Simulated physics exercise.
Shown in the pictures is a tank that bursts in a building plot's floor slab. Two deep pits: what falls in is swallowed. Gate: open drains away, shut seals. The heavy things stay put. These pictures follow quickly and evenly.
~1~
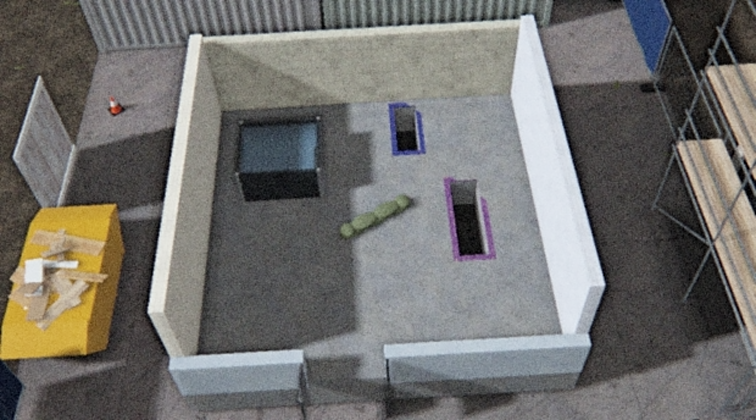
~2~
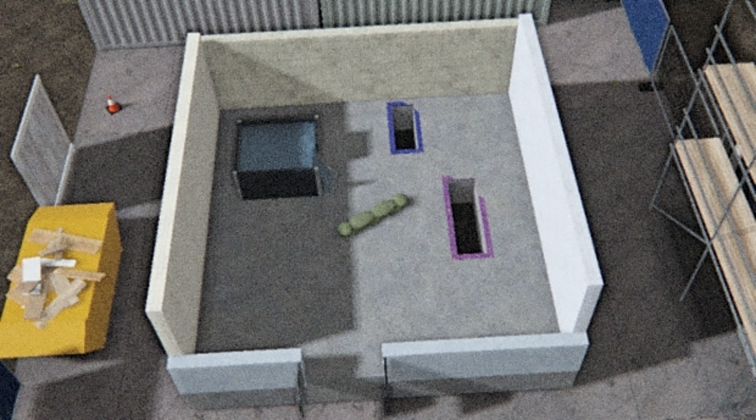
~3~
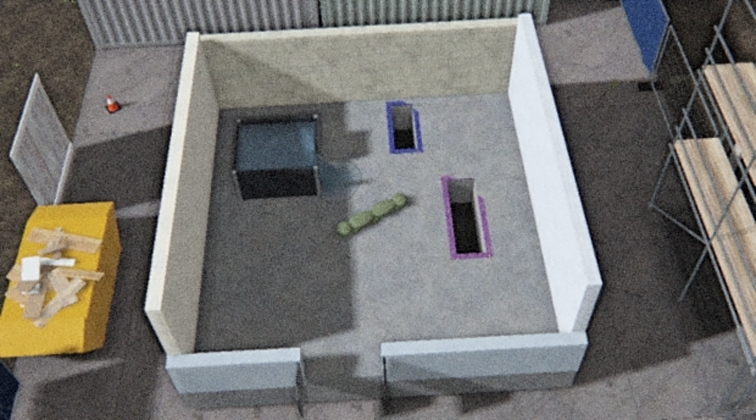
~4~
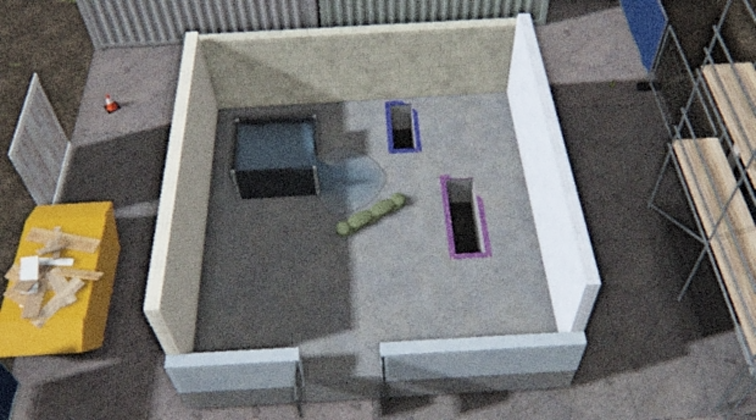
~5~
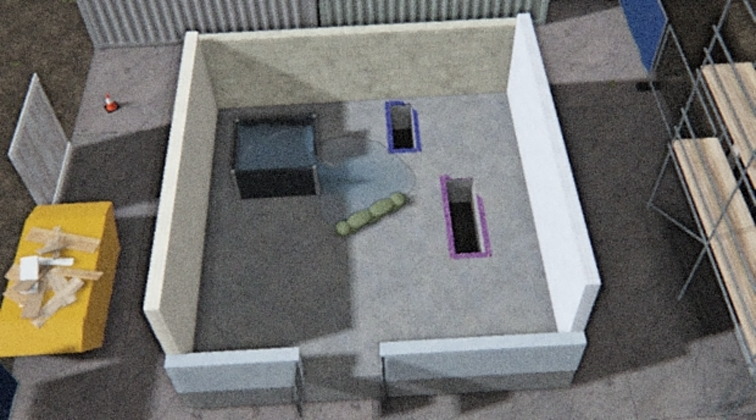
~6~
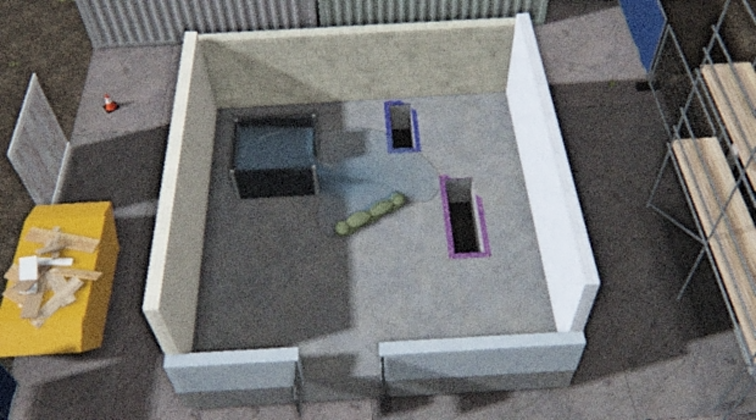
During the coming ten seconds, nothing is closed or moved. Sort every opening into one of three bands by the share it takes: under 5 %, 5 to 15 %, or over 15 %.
The gate takes under 5 %; the blue pit takes over 15 %; the purple pit takes over 15 %.
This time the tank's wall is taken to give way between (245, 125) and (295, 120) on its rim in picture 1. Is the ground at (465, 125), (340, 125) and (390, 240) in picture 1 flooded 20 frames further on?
So the first one is left untouched, the next drenched, and the last left untouched.
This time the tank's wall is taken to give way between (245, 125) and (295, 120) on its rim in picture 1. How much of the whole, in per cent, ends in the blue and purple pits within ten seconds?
Result - blue: 35 %; purple: 6 %.
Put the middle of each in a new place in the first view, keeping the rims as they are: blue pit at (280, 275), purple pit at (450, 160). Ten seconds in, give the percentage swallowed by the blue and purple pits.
The blue pit ends up with 4 per cent, the purple pit with 60 per cent.
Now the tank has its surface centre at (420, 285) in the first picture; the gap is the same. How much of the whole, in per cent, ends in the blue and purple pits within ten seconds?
Ten seconds on: Blue pit 15 percent, purple pit 35 percent.
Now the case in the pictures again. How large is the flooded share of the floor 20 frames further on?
My estimate is near 30 per cent.
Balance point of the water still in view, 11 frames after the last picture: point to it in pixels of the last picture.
I'd mark it close to (330, 172).
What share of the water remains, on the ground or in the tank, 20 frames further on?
My reckoning gives about 78 %.
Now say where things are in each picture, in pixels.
In the first picture, still water in the tank at (279, 149).
In the second picture, water pours out at (317, 171) and has run to (324, 196).
In the third picture, the front is at (357, 172), out from the gap at (317, 173).
In the fourth picture, the front is at (381, 183), out from the gap at (316, 173).
In the fifth picture, the front is at (412, 179), out from the gap at (316, 173).
In the sixth picture, water pours out at (315, 173) and has run to (437, 182).
A moment on, water covers 20 % of the floor; the gate 0 %, the blue pit 3 %, the purple pit 3 %.
Next, water covers 25 % of the floor; the gate 0 %, the blue pit 6 %, the purple pit 8 %.
Then, water covers 30 % of the floor; the gate 0 %, the blue pit 9 %, the purple pit 12 %.
Later, water covers 40 % of the floor; the gate 0 %, the blue pit 17 %, the purple pit 18 %.
In the end, water covers 55 % of the floor; the gate 0 %, the blue pit 25 %, the purple pit 23 %.
